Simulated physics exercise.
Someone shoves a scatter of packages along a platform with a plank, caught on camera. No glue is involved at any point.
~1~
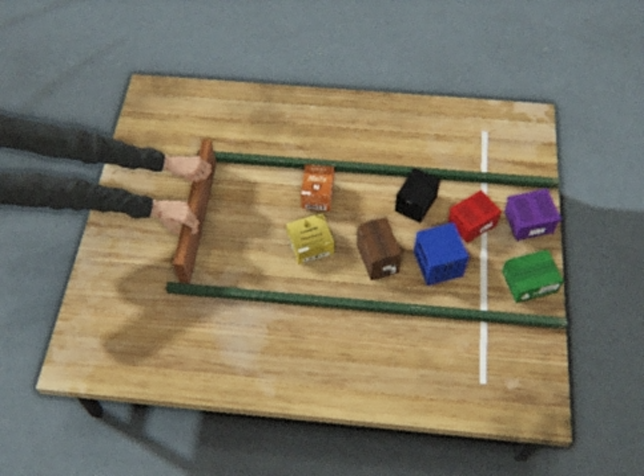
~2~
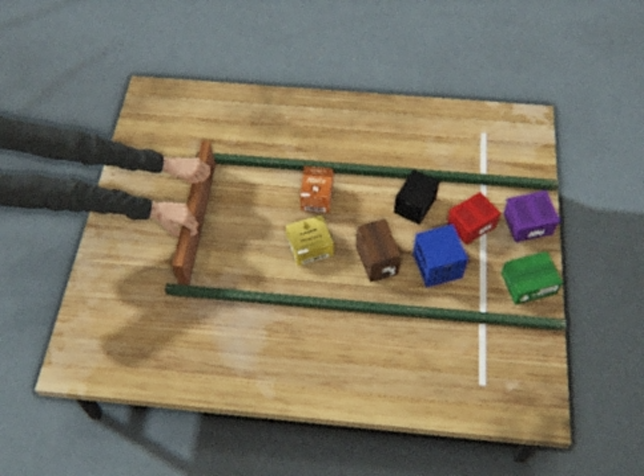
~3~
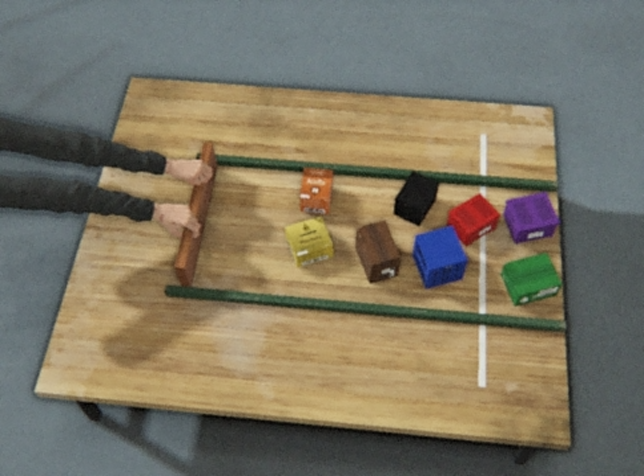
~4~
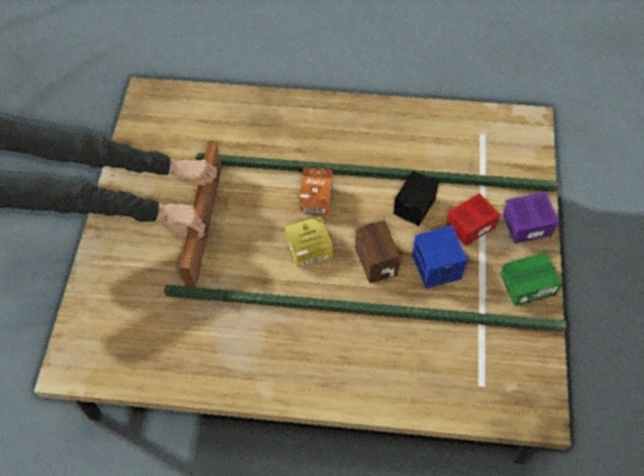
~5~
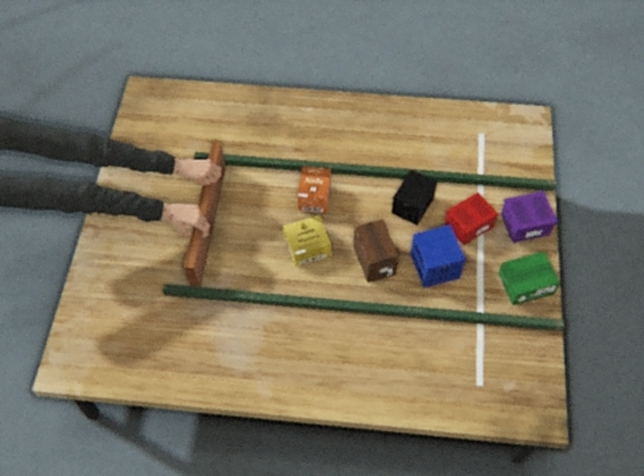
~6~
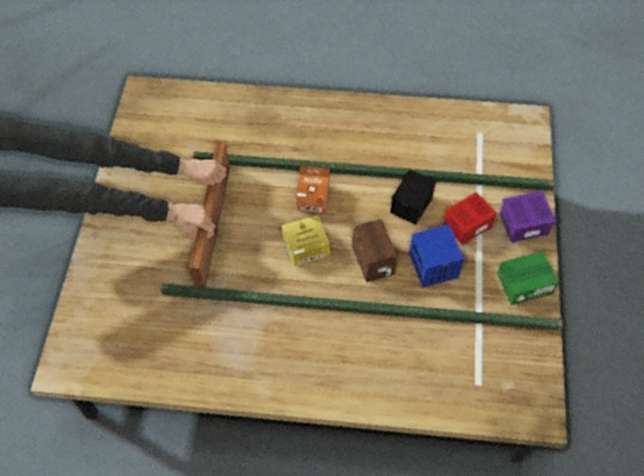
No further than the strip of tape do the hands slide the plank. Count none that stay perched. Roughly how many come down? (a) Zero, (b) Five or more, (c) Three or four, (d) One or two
Answer: C.
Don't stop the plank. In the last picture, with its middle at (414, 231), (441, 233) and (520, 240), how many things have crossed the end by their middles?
Counts by place: 0 / 1 / 6.
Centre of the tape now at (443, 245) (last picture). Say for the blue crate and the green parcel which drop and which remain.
The blue crate remains up, the green parcel tumbles off.
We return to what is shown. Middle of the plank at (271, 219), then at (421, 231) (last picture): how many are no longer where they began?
In order, the tallies are 0 and 8.
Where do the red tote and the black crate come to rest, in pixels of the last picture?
You'll find the red tote at roughly (553, 232) and the black crate at roughly (526, 203).
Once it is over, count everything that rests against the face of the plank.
That makes 2.
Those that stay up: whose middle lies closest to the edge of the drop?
The red tote winds up nearest.
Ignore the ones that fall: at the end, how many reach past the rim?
I get 1.
Soon after, none off yet; purple tote at rest near (527, 217); green parcel at rest near (527, 278); red tote at rest near (469, 219).
In the end, the number that fall off is three or four; gone, blue crate, green parcel and purple tote.
